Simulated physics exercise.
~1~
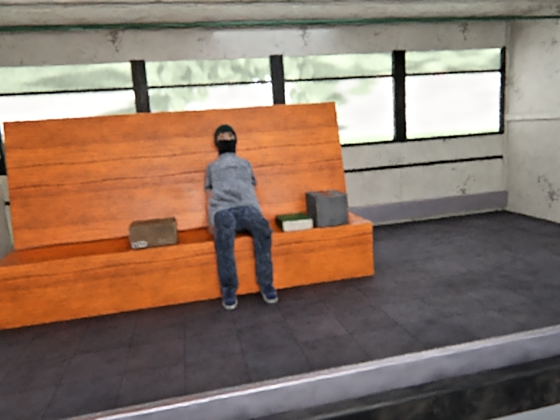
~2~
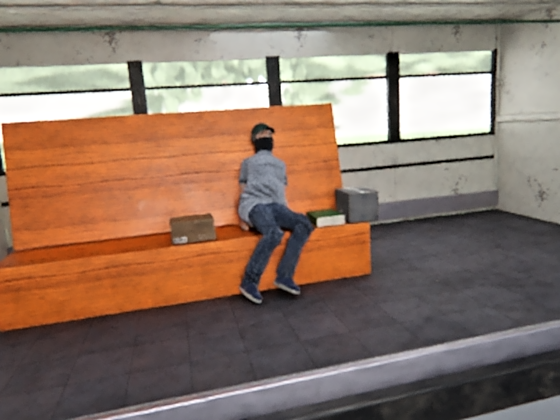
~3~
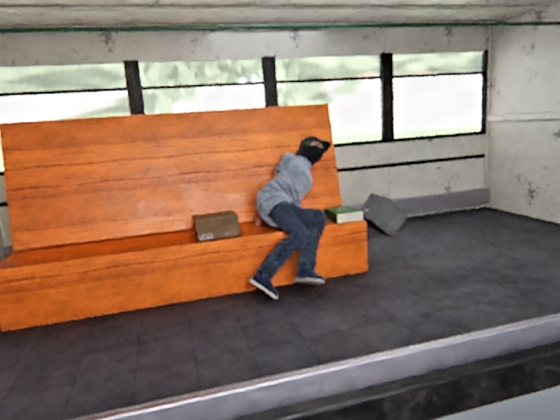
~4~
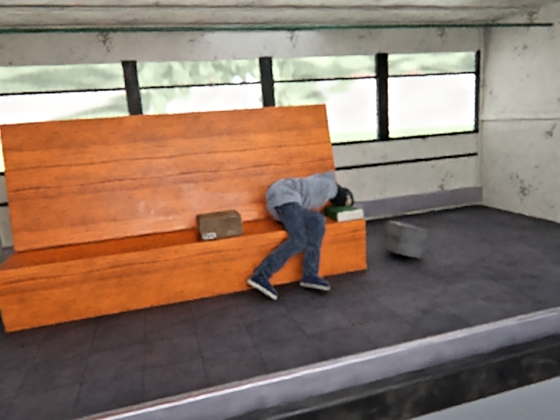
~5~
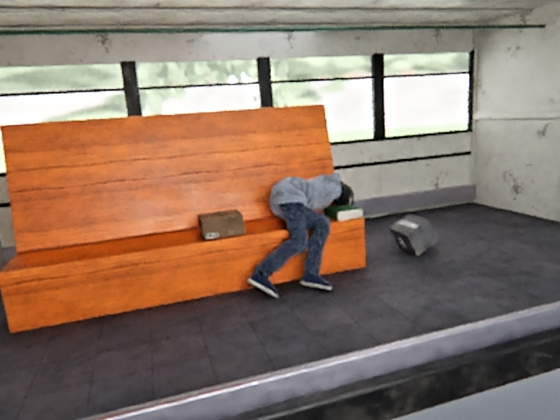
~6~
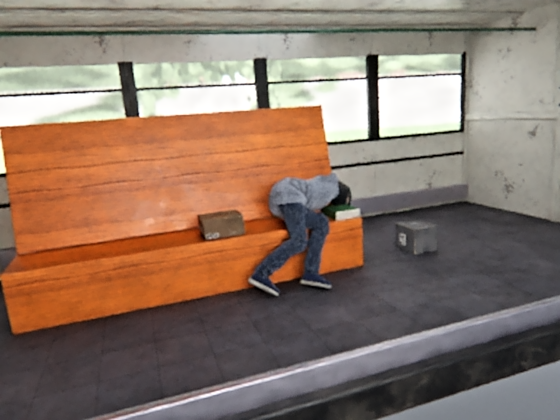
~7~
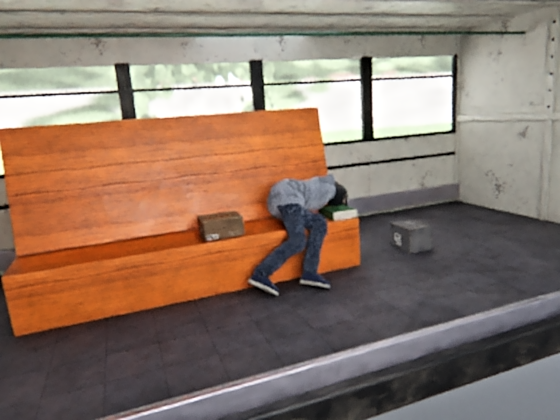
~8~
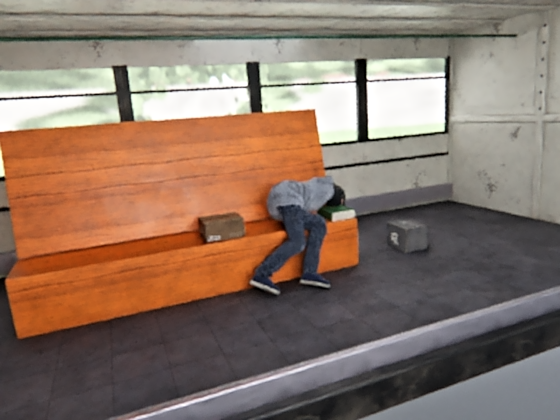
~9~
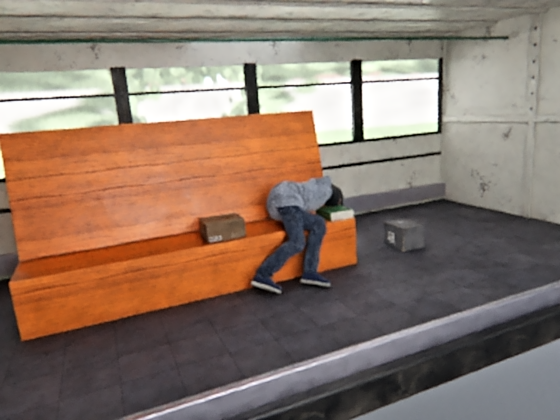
Inside a rail car with a row of windows behind, a long orange bench is seen from the front and slightly above, the view drifting slightly. A limp person in a grey top, jeans and dark face covering sits near its right part, with a brown box to the left and a green book-like item and a grey box to the right. The person and the loose things slide right, and the grey box tips off the bench end. The person folds over sideways toward the green item as the grey box tumbles onto the floor. It settles upside down there, while the person stays slumped on the seat and the brown box and green item remain on the bench.
